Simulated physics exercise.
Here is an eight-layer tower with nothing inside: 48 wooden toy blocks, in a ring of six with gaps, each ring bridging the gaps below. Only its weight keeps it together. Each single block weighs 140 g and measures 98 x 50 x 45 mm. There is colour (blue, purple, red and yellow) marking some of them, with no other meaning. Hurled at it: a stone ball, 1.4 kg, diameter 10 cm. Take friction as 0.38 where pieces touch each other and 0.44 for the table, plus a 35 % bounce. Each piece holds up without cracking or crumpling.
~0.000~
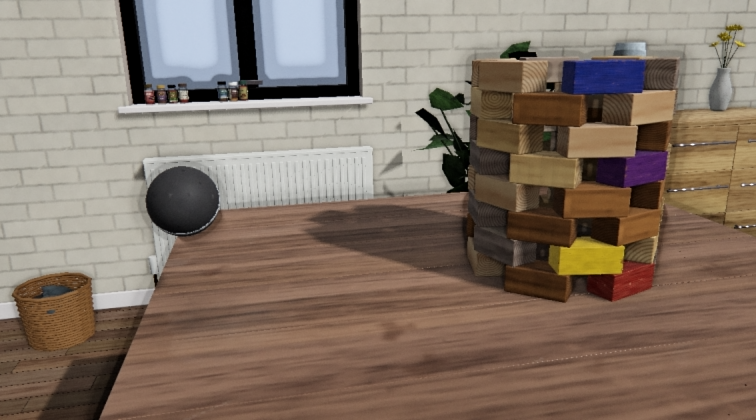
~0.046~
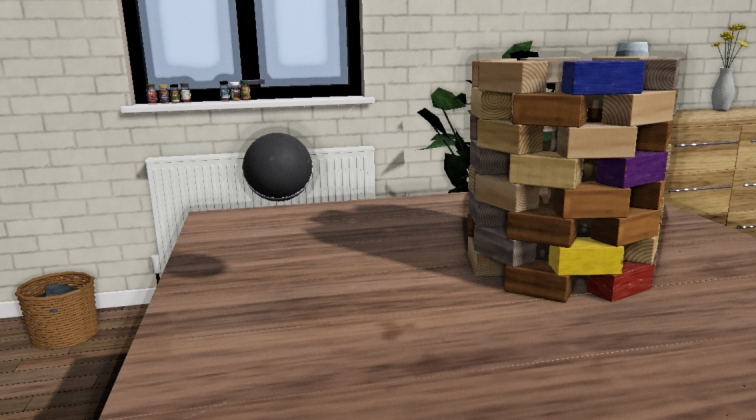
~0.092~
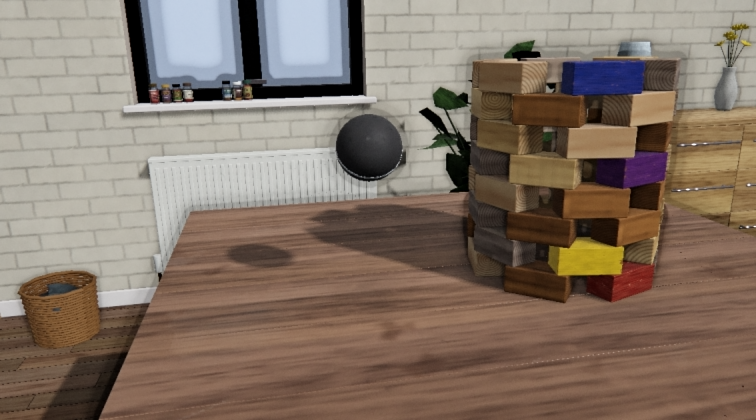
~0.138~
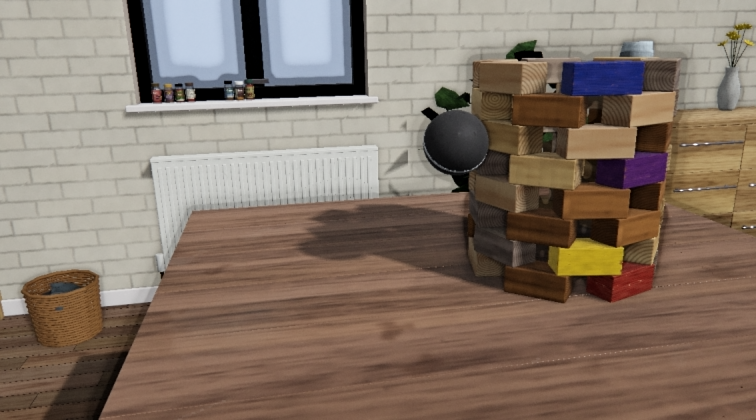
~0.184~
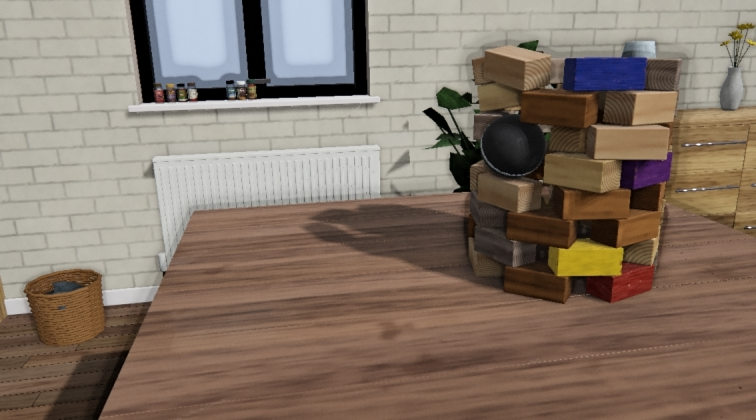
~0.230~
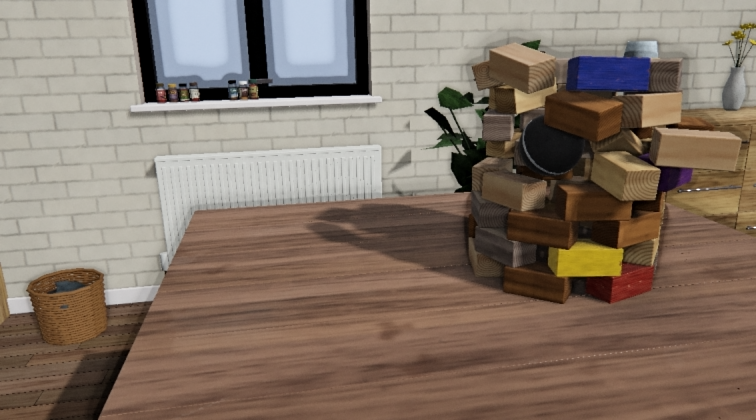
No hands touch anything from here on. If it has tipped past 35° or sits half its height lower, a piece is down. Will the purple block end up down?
Yes.
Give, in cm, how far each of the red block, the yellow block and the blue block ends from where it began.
Start to finish, close to red 0, yellow 0, blue 132 centimetres.
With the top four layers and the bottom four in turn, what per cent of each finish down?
Top: 100%, bottom: 20%.
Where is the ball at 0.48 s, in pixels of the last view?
(638, 181), roughly.
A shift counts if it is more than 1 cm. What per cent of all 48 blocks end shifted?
65 %.
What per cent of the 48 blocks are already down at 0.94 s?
By then 60 %.
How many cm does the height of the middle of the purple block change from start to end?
Lower by close to 18 cm.
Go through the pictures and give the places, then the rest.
In the first frame (places mark the middle of the side facing us; the camera moves round a little), ball (184, 201) 39 cm from contact, 3.2 m/s; purple block (647, 170); red block (634, 282); yellow block (592, 262); nothing disturbed.
Ball (278, 167) 25 cm from contact, 3.1 m/s; purple block (646, 170), in the second frame.
Ball (369, 148) 11 cm from contact, 3.0 m/s; purple block (646, 171), in the third frame.
Ball (455, 143) after contact, 2.9 m/s; purple block (646, 171), in the fourth frame.
Ball (513, 146) after contact, 1.6 m/s; purple block (654, 171) shifted 10 mm; blue block (610, 74) shifted 7 mm; steepest lean 12°, the block at (503, 71); 14 disturbed, none down, in the fifth frame.
Ball (551, 145) after contact, 1.5 m/s; purple block (682, 173) shifted 48 mm; blue block (614, 73) leaning 7°; yellow block (590, 264); steepest lean 49°, the block at (633, 138); 1 of the 48 blocks down, 19 disturbed in all, in the sixth frame.
After 0.48 s, ball still moving; 18 of the 48 blocks down; purple block upside down; blue block leaning 33°, 12 cm lower.
After 0.94 s, ball still moving; 28 of the 48 blocks down; purple block on its side; blue block leaning 44°, 28 cm lower.
By the end (2.1 s), ball rolling away; 30 of the 48 blocks down; purple block on its side; blue block on its side; yellow block unmoved.
